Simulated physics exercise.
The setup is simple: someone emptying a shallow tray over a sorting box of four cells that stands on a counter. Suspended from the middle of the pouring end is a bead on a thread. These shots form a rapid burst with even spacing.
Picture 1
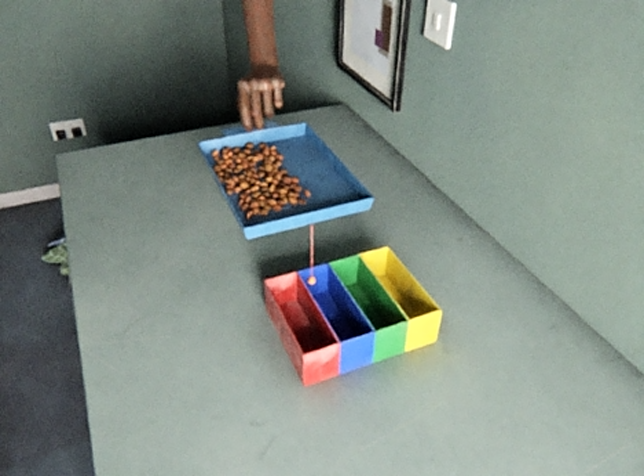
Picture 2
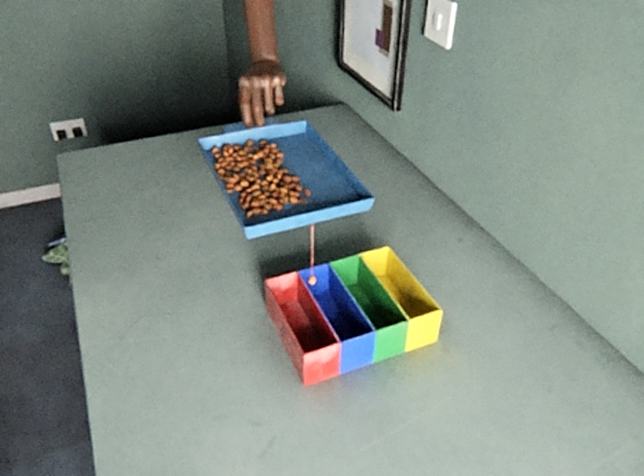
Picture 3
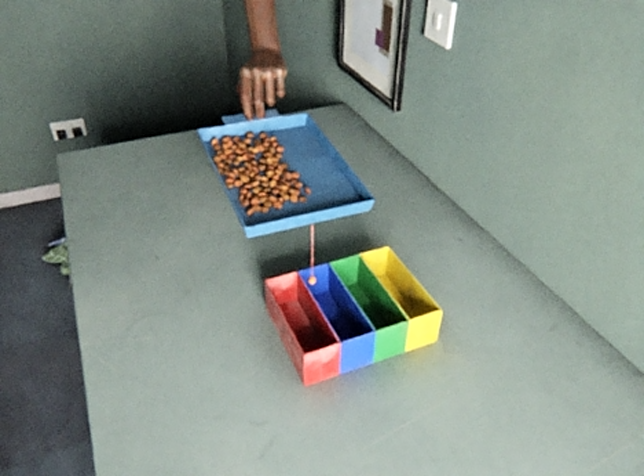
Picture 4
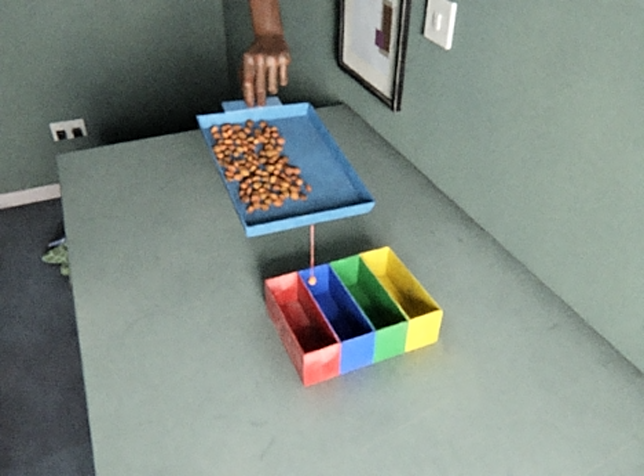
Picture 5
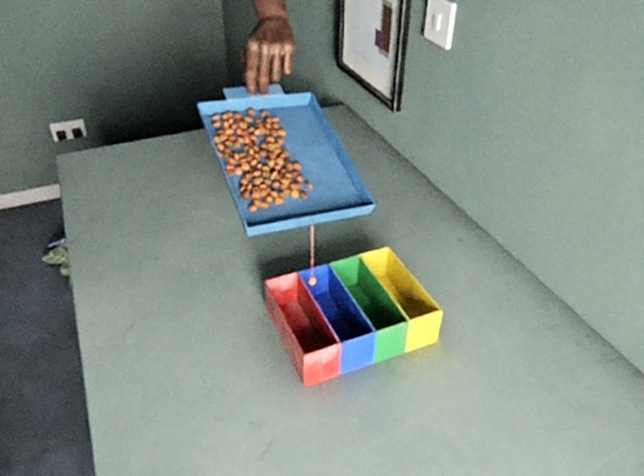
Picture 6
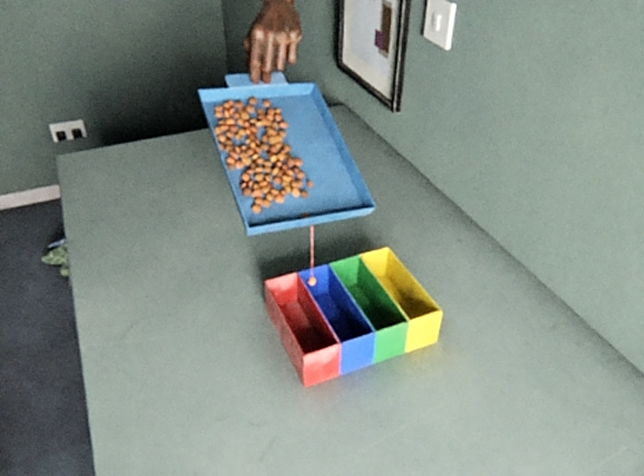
A hand raised the far end of a blue tray of brown kibble higher and higher above a box with red, blue, green and yellow cells, while the kibble stayed bunched toward the tray's left side.
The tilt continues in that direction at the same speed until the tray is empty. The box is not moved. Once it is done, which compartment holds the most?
The green compartment holds the most.
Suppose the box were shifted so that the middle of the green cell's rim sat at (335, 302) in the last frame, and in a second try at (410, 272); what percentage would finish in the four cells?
About 90 per cent, then about 70 per cent.
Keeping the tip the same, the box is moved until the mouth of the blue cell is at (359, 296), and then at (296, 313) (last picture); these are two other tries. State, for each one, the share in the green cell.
First placement: Some 20 %; second placement: Some 20 %.
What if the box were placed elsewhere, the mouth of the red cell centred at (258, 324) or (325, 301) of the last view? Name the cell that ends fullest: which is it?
Case A: Yellow; case B: The blue one.
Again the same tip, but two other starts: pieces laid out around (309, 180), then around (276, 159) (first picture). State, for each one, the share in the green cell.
It would be 60 in a hundred, and then 50 in a hundred.
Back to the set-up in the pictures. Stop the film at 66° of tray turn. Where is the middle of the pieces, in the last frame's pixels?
In the last view, the load is centred near (326, 213).
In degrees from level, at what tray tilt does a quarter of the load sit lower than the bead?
It is at around 85 degrees.
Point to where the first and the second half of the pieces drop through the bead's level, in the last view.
First around (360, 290), afterwards around (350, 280).
Soon, tray tipped steeply; most on the tray; a small part falling or outside the box.
A while on, tray tipped past a quarter turn; about a third on the tray; about a quarter in the green cell; about a quarter in the blue cell; a small part in the red cell; a small part in the yellow cell; a small part falling or outside the box.
Towards the end, tray tipped past a quarter turn; about half in the green cell; about a quarter in the blue cell; about a quarter in the red cell; a small part in the yellow cell; a stray few falling or outside the box.
Finally, tray tipped past a quarter turn; about half in the green cell; about a quarter in the blue cell; about a quarter in the red cell; a small part in the yellow cell; a stray few outside the box.
